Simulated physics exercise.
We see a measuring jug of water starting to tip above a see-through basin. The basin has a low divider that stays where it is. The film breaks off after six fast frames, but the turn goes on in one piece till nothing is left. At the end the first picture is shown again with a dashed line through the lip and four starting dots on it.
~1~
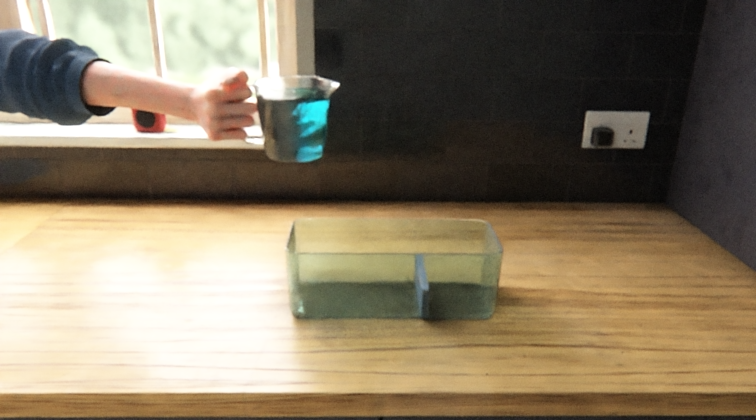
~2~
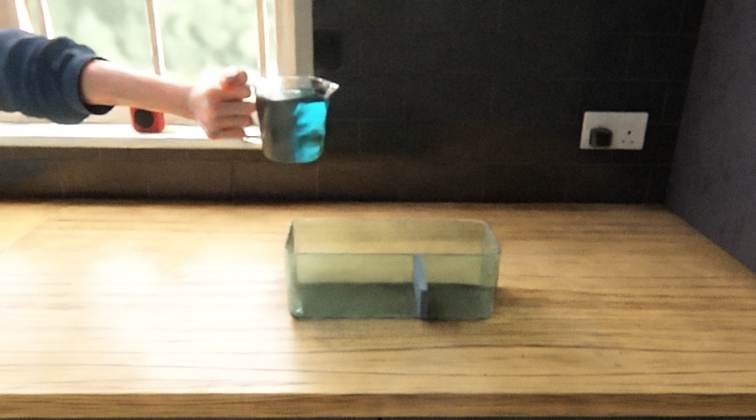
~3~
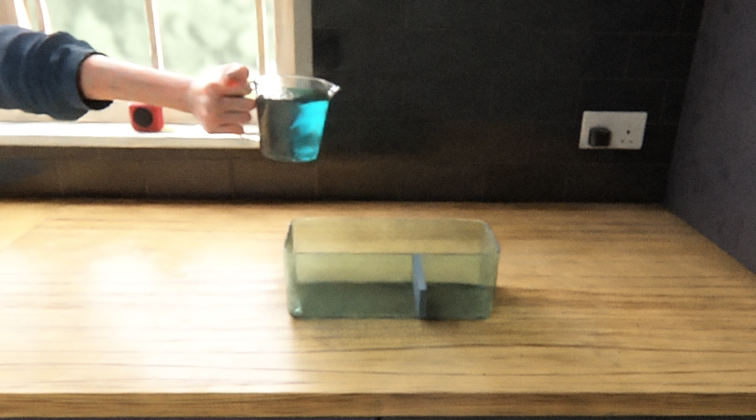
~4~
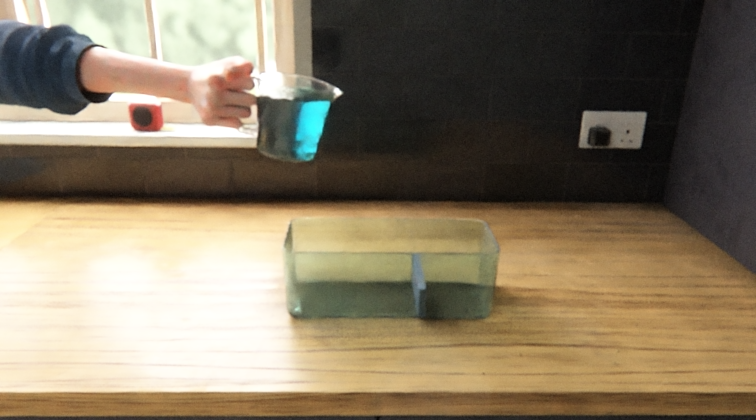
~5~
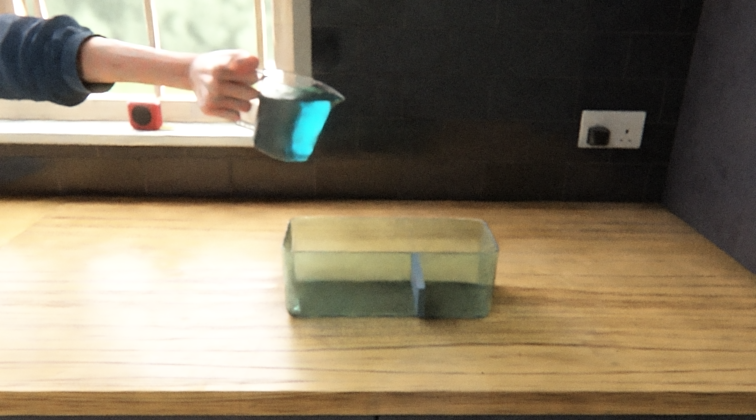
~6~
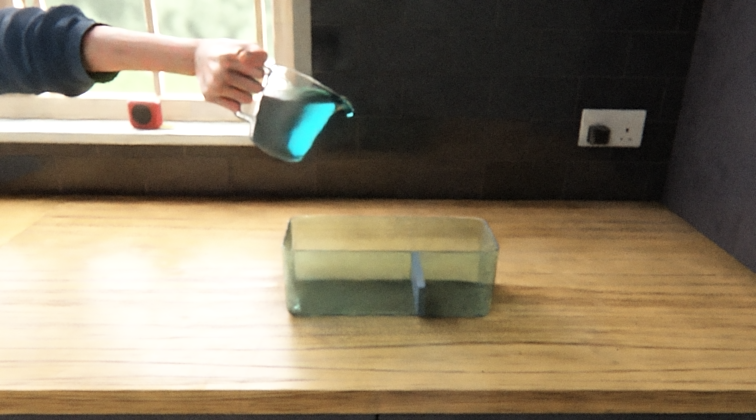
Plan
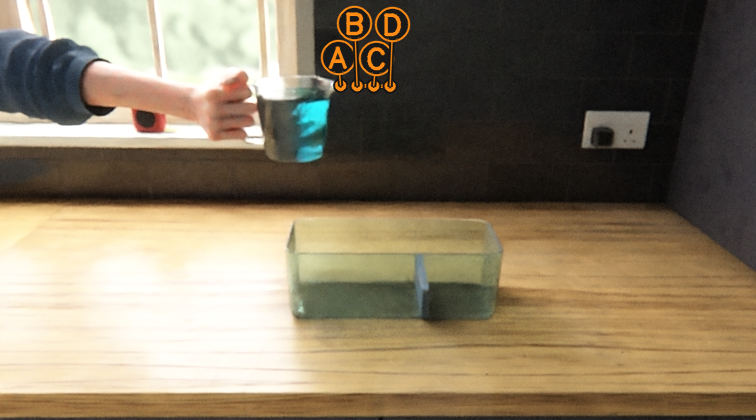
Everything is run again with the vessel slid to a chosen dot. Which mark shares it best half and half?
I would pick spot C.
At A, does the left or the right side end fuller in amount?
The left side.
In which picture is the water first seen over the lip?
Picture 6.
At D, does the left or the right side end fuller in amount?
The right one.
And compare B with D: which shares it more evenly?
It is D.
In orange, A at (340, 85); B at (357, 85); C at (373, 86); D at (390, 86).
With A, about 93 % ends left of the wall and 4 % right of it; 3 % is lost outside.
With B, about 86 % ends left of the wall and 11 % right of it; 3 % is lost outside.
With C, about 48 % ends left of the wall and 50 % right of it.
With D, about 22 % ends left of the wall and 77 % right of it.
